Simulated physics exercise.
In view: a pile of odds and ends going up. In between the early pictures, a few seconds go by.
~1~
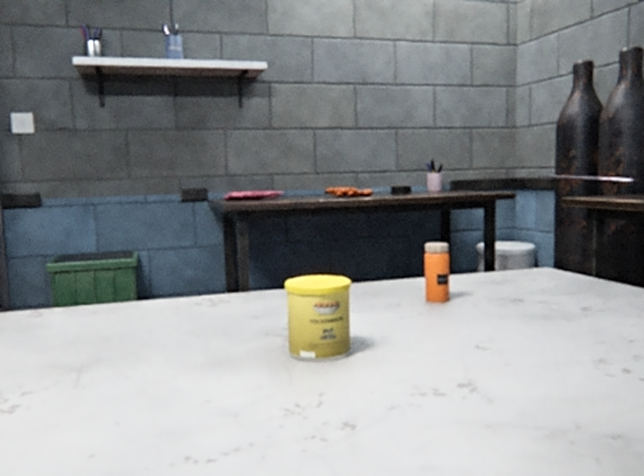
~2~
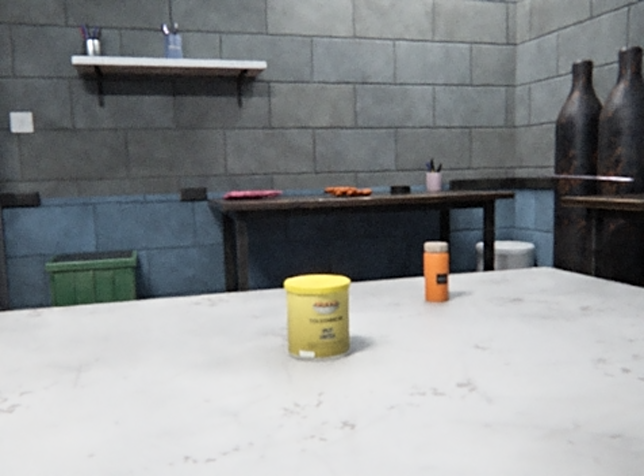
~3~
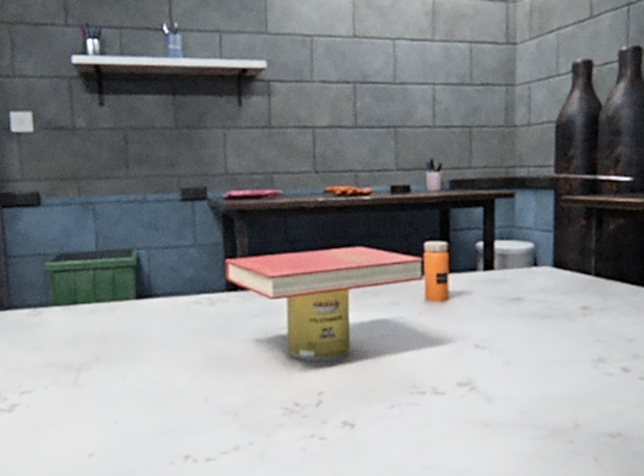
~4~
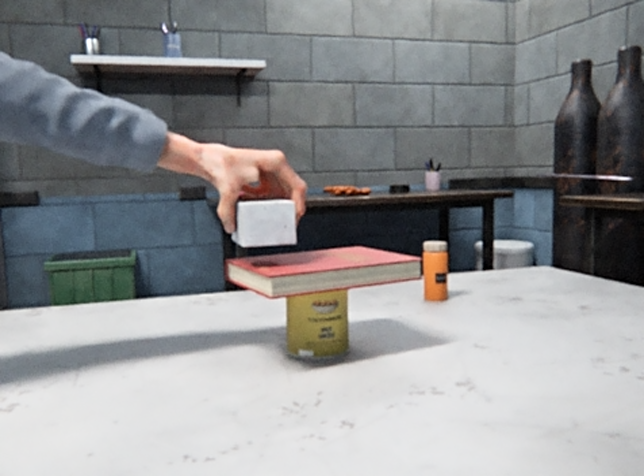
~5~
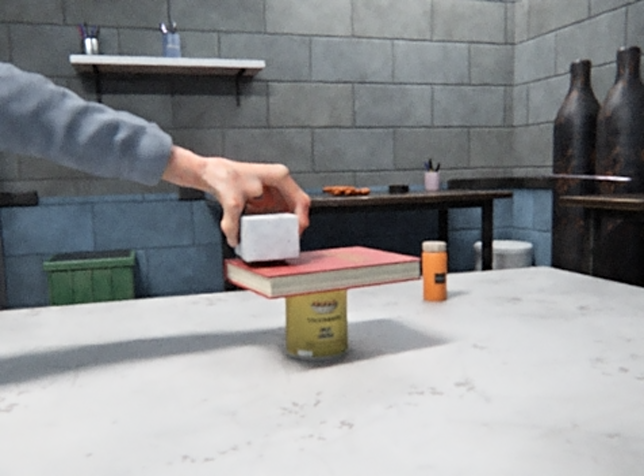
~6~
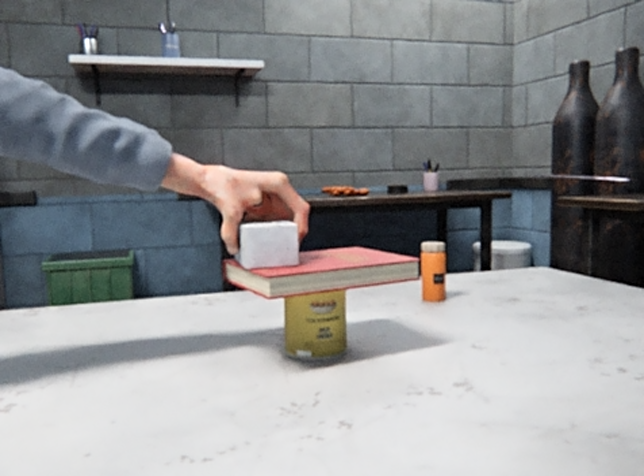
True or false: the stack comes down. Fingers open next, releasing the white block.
False.
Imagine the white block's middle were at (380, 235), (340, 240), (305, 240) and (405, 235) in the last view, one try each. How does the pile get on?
Well, the first time it stays intact, the second time it stays intact, the third time it stays intact, and the fourth time it tips over.
Then, 0.90 s on from there, no change.
Then, 2.00 s on from there, white block resting near (269, 244).
In the end, all 4 unmoved. At the end, from the last picture's camera, white block near (269, 244). The pile holds.
